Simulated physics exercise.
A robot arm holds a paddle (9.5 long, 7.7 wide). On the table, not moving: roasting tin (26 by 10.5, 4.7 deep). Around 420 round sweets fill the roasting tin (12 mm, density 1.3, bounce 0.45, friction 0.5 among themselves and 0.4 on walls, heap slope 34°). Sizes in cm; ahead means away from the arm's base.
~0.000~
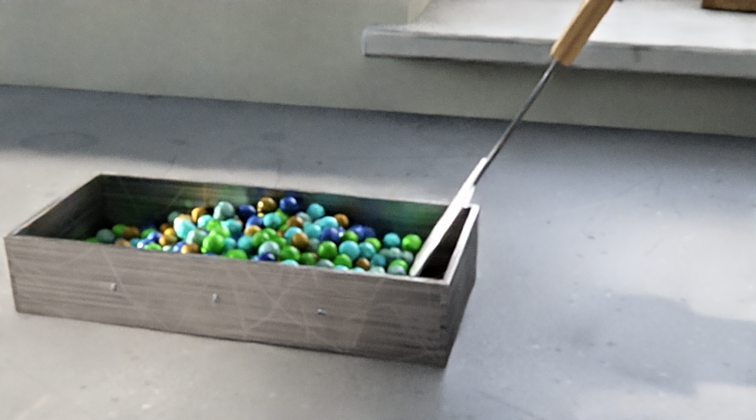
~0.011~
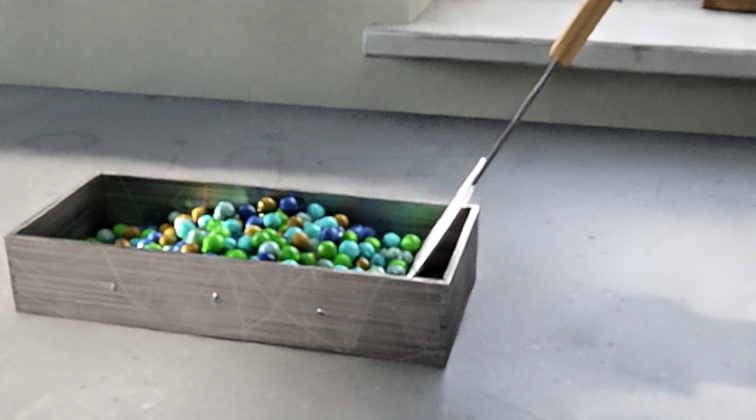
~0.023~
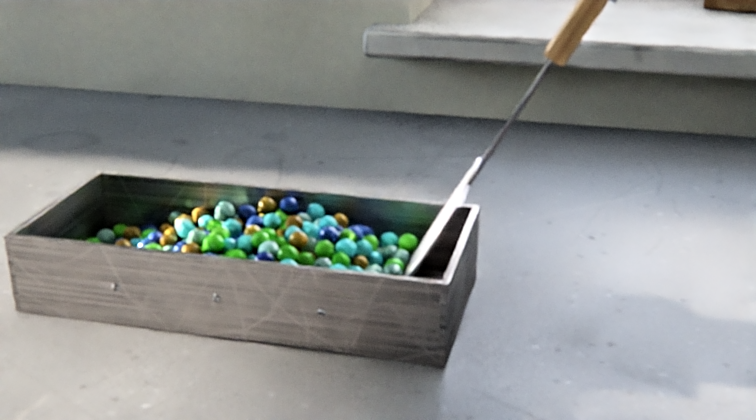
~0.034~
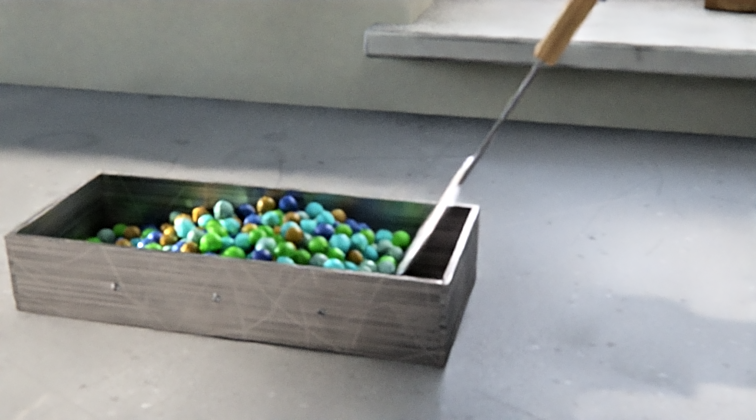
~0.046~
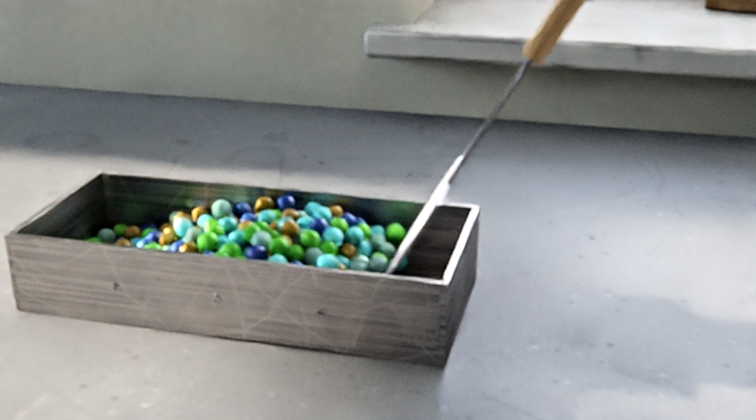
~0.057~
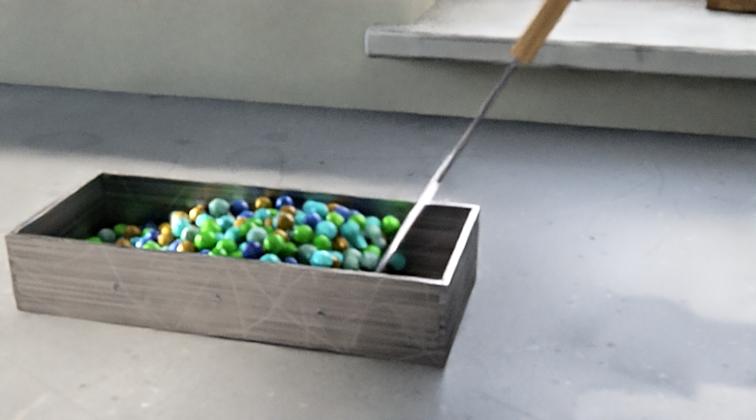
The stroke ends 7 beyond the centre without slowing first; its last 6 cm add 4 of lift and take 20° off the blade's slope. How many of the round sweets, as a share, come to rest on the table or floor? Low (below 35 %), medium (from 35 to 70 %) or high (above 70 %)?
A low share, below 35 %, ends on the table or floor.
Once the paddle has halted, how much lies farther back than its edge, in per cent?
Some 30 per cent.
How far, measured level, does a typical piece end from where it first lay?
About 8 cm.
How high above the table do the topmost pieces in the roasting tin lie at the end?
Roughly 7.5 cm.
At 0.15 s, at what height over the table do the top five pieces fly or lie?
About 7 cm.
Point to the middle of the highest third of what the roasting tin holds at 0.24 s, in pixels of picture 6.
Near (203, 186).
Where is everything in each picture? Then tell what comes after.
In the first frame, paddle top edge at (475, 181), sloping 60°; upper third of the load around (272, 249), from x 40 to 425, top at y 205; 422 in the roasting tin.
In the second frame, paddle top edge at (474, 181), sloping 60°; upper third of the load around (272, 249), from x 40 to 425, top at y 205.
In the third frame, paddle top edge at (470, 181), sloping 60°; upper third of the load around (275, 249), from x 40 to 425, top at y 205.
In the fourth frame, paddle top edge at (461, 180), sloping 60°; upper third of the load around (279, 247), from x 40 to 420, top at y 205.
In the fifth frame, paddle top edge at (450, 179), sloping 60°; upper third of the load around (278, 243), from x 40 to 420, top at y 205.
In the sixth frame, paddle top edge at (439, 178), sloping 60°; upper third of the load around (281, 241), from x 40 to 420, top at y 205; 422 in the roasting tin.
After 0.15 s, sloping 60°, highest piece 7 above the table; 422 in the roasting tin.
After 0.24 s, sloping 52°, highest piece 9 above the table; 416 in the roasting tin, 6 on the blade or in flight.
After 0.49 s, sloping 40°, highest piece 7 above the table; 334 in the roasting tin, 73 on the table or floor, 15 on the blade or in flight.
After 1.54 s, sloping 40°, highest piece 7 above the table; 330 in the roasting tin, 92 on the table or floor.
At rest, 330 in the roasting tin, 92 on the table or floor. That is 22 % on the table or floor.
